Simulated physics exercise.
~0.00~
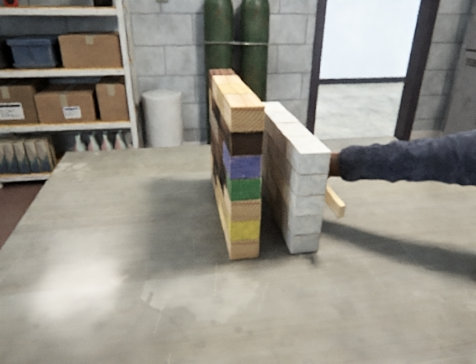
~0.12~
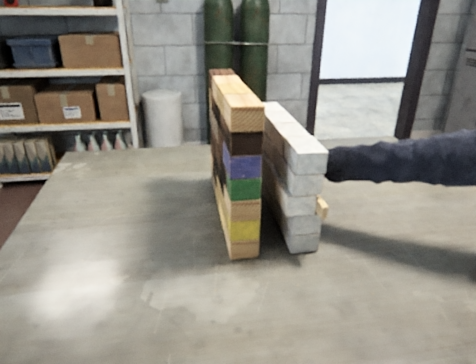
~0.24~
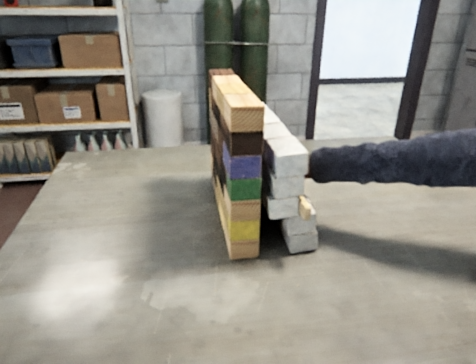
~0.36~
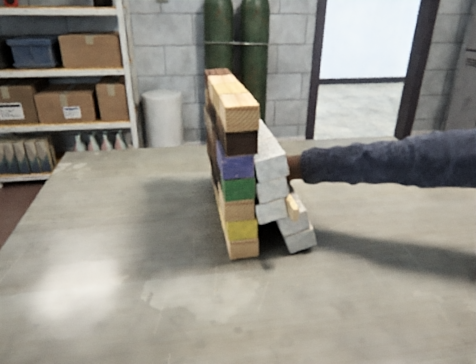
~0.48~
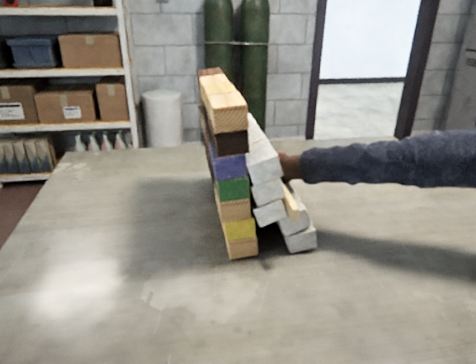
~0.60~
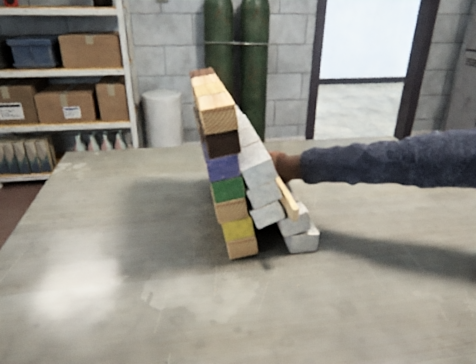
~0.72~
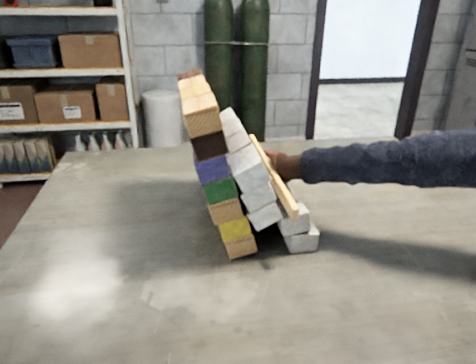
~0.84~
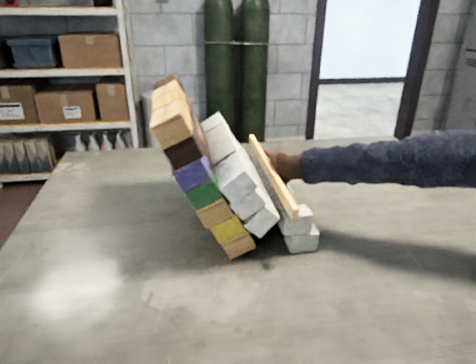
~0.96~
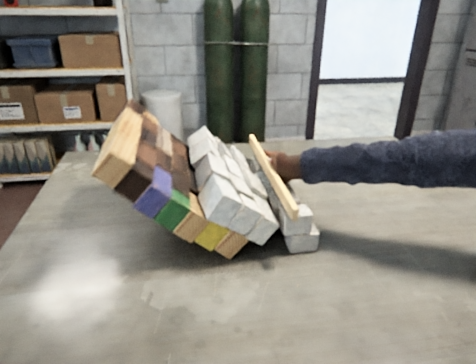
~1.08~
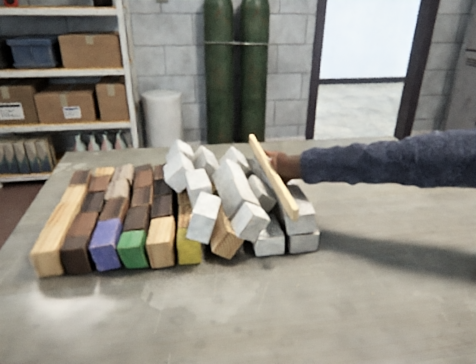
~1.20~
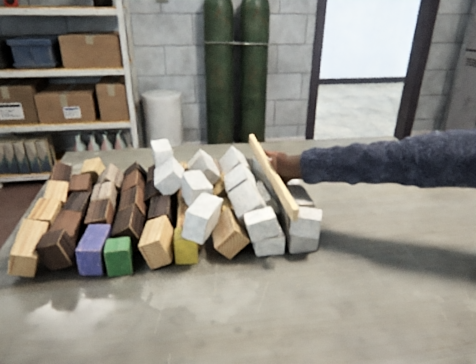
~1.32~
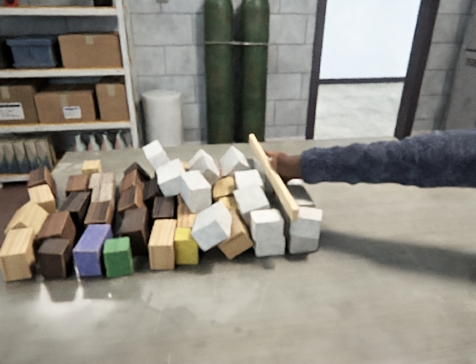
Arm pushing a wooden strip into a white block wall, which topples a multicoloured wall leftward into scattered blocks across the table.
